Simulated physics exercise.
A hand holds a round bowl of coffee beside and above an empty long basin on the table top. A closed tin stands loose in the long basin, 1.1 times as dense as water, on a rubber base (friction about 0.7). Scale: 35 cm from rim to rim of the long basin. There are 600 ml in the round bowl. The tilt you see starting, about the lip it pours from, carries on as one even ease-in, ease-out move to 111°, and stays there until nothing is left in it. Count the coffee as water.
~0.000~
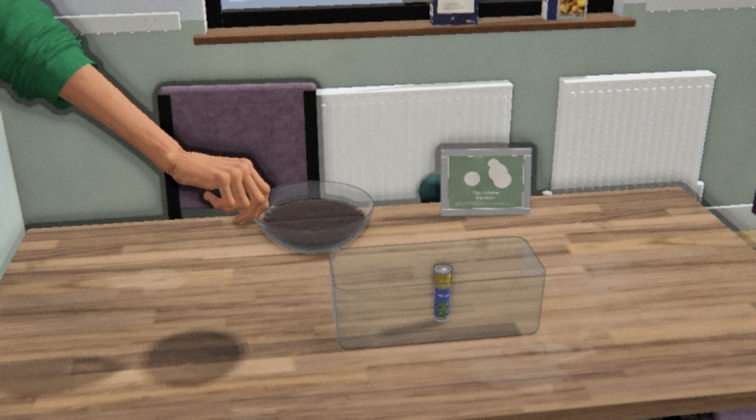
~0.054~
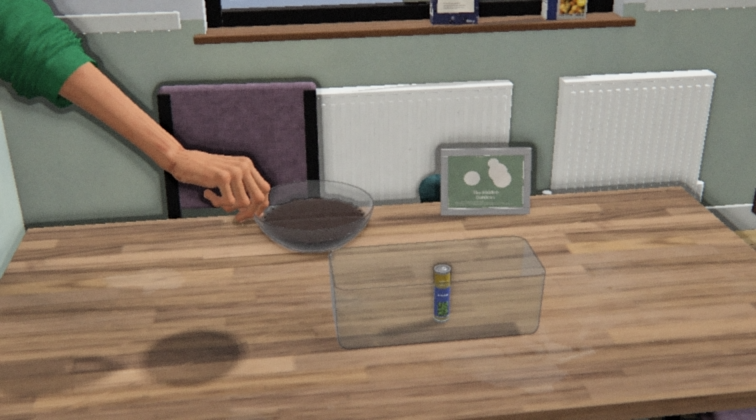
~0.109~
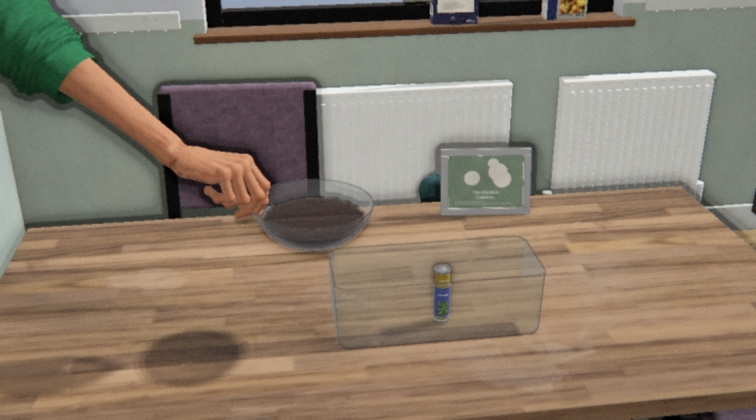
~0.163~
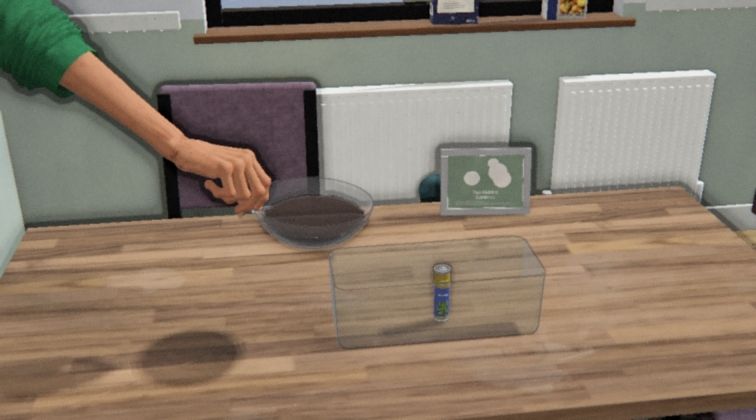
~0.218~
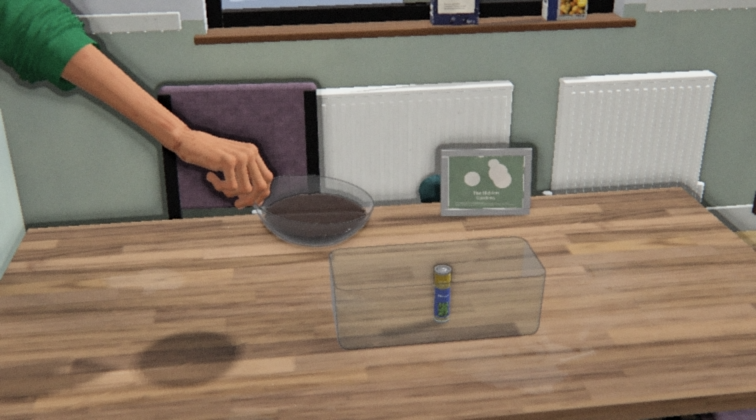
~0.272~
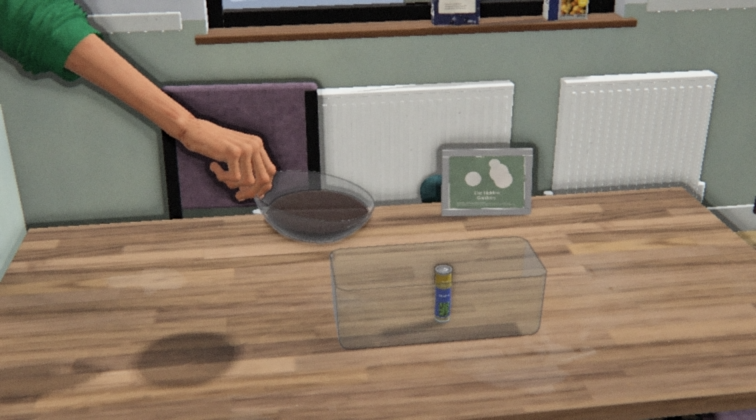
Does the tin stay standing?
The tin falls.
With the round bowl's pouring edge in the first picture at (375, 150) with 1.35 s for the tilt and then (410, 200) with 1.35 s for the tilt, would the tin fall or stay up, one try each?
First it stays up; then it keeps standing.
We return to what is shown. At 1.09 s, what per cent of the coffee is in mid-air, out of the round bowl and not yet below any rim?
Some 3 per cent.
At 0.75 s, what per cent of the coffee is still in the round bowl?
Some 42 per cent.
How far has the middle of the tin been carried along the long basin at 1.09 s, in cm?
Some 5 cm.
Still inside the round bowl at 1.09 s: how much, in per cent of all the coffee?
Some 0 per cent.
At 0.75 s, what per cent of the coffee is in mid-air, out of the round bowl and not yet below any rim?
About 44 per cent.
By 0.75 s the tilt is 65° and 42 per cent is still to pour; the tin stands where it began.
By 1.09 s the tilt is 101° and 0 per cent is still to pour; the tin leans 55°.
By 1.46 s the tilt is 111° and 0 per cent is still to pour; the tin lies on its side.
By 1.85 s the tilt is 111° and 0 per cent is still to pour; the tin lies on its side.
At rest the tin lies on its side.
